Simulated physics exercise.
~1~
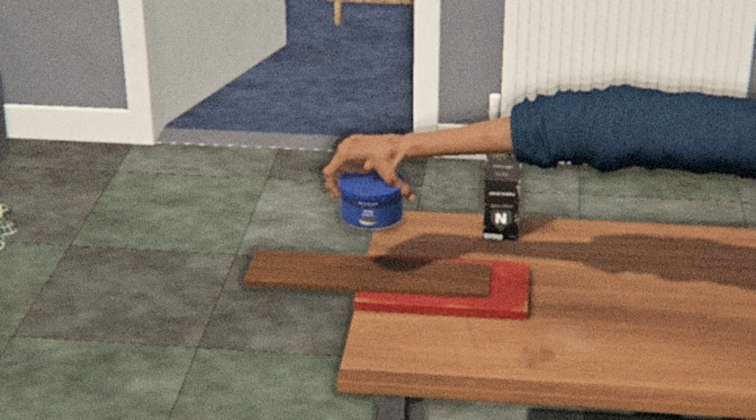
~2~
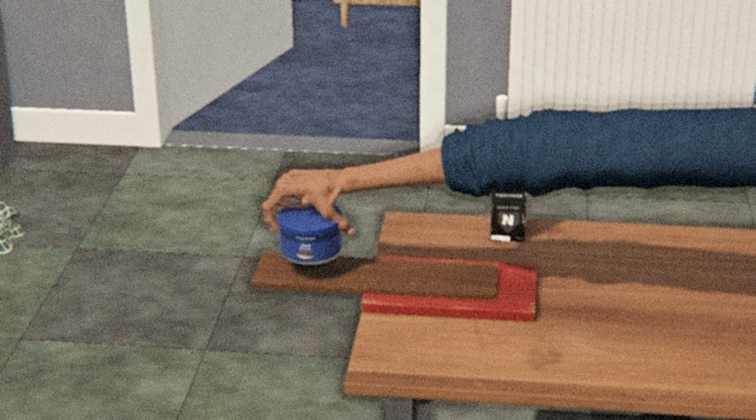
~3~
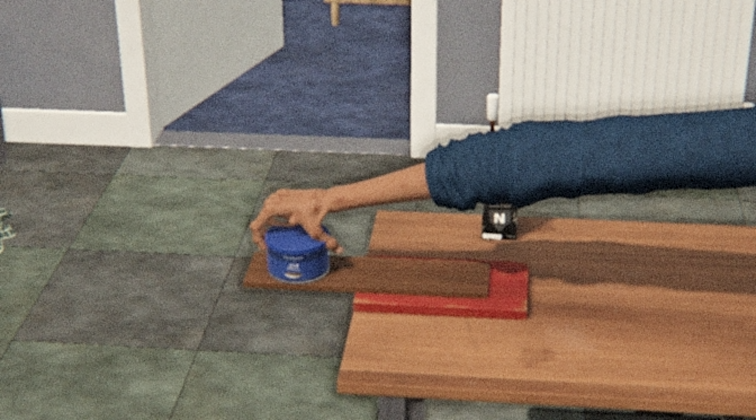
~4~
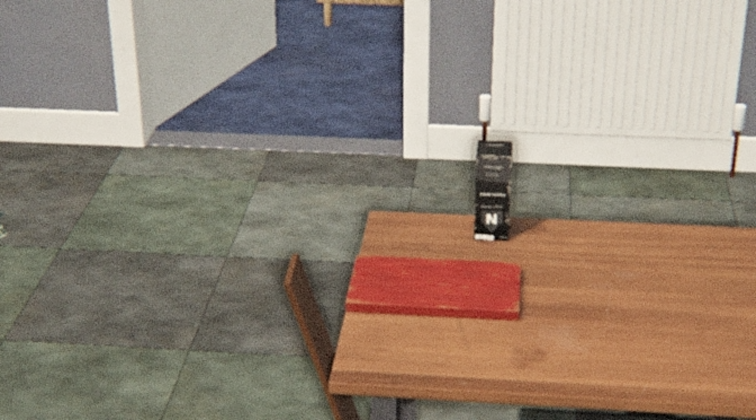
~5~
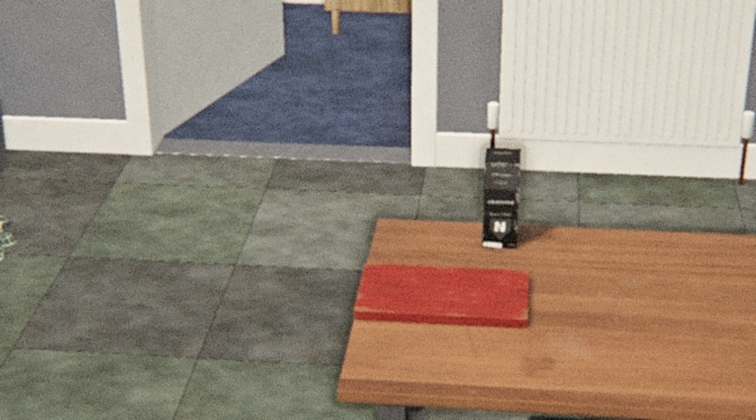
A blue tub is lowered by hand onto an overhanging brown plank, which tips and falls.
